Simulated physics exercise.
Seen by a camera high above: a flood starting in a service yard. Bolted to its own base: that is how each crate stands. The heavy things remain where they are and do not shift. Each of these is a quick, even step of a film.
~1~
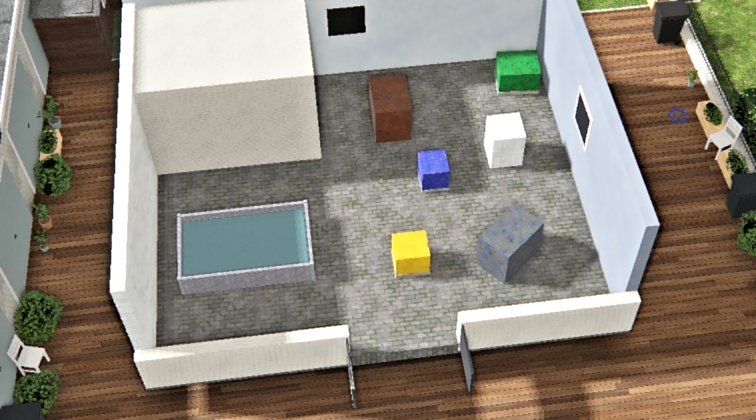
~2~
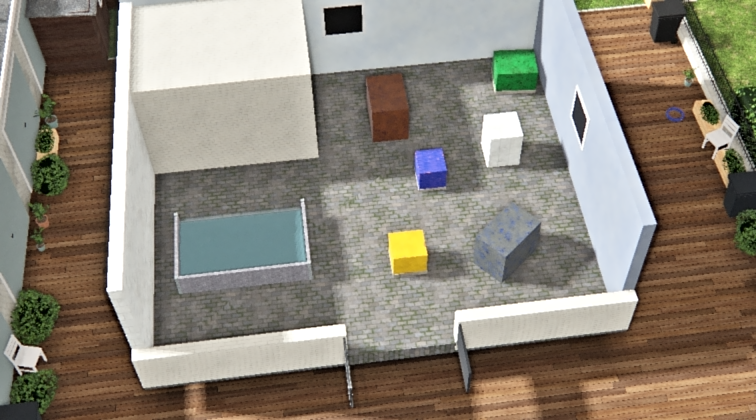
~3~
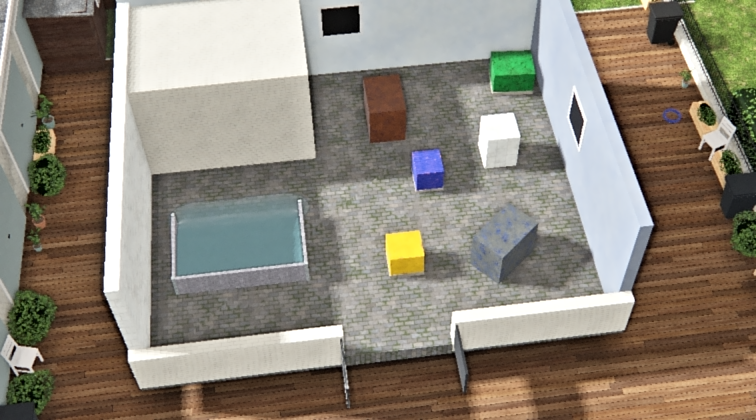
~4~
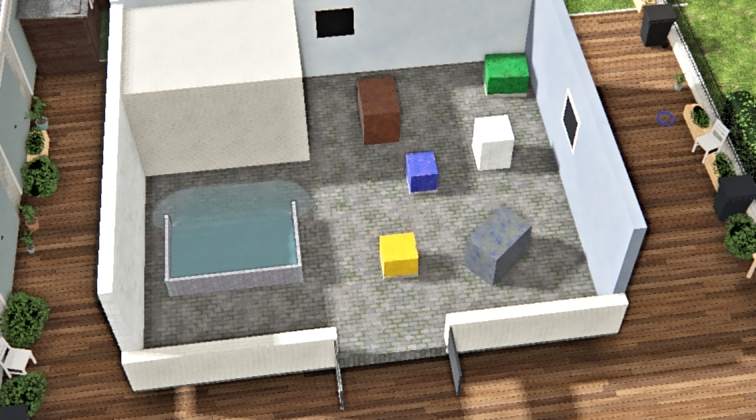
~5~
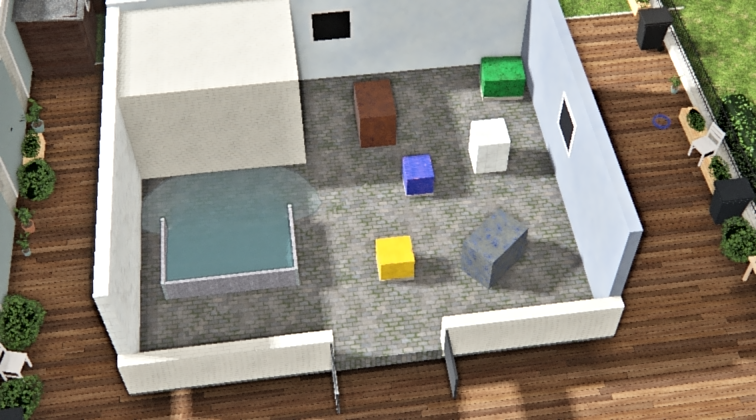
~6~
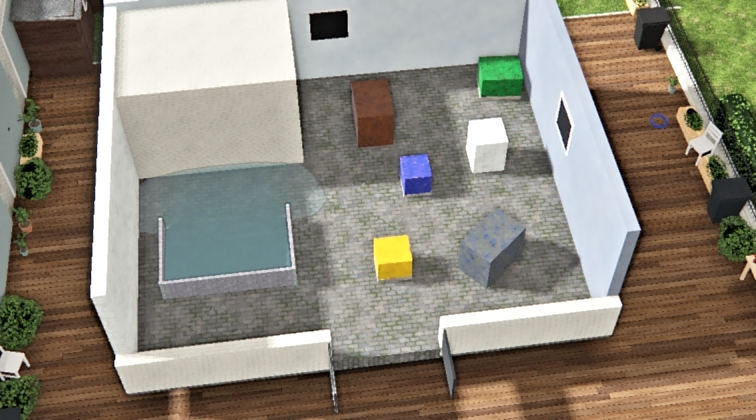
A paved service yard enclosed by pale walls and bordered by wooden decking is seen from high above, with a gateway in the low front wall. A water-filled tank sits at left before a large cream block, while brown, blue, green, white, yellow and grey crates stand to the right. Water pours from the tank's far side and spreads back across the paving, as the view drifts slightly, shifting the yard leftward.
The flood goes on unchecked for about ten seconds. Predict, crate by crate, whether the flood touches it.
Looks like the yellow crate is out of reach of the water, looks like the blue crate is within reach of the water, looks like the green crate is out of reach of the water.
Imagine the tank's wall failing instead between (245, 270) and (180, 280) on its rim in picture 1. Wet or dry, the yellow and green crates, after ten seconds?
The yellow crate is reached; the green crate is untouched.
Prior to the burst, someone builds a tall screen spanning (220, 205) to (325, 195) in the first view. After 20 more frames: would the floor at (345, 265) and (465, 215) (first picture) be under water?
In order, I'd call them bare and inundated.
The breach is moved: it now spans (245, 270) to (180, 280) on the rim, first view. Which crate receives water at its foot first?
Answer: The one in yellow.
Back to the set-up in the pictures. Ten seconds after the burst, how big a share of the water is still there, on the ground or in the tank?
About 98 per cent.
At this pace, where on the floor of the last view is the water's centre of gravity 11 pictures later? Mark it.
Around pixel (234, 208) of the last picture.
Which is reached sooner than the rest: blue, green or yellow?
Answer: That's the crate marked blue.
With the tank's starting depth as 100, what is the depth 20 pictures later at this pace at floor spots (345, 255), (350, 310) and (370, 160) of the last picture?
In that order: 0, 0 and 8 per cent.
A moment on, water covers 15 % of the floor; the yellow crate not reached, the blue crate not reached, the green crate not reached.
Next, water covers 20 % of the floor; the yellow crate not reached, the blue crate water round its plinth, the green crate not reached.
Then, water covers 35 % of the floor; the yellow crate water round its plinth, the blue crate water round its plinth, the green crate not reached.
Later, water covers 60 % of the floor; the yellow crate water round its plinth, the blue crate water round its plinth, the green crate water round its plinth.
In the end, water covers 85 % of the floor; the yellow crate stayed above the water, the blue crate was topped, the green crate stayed above the water.
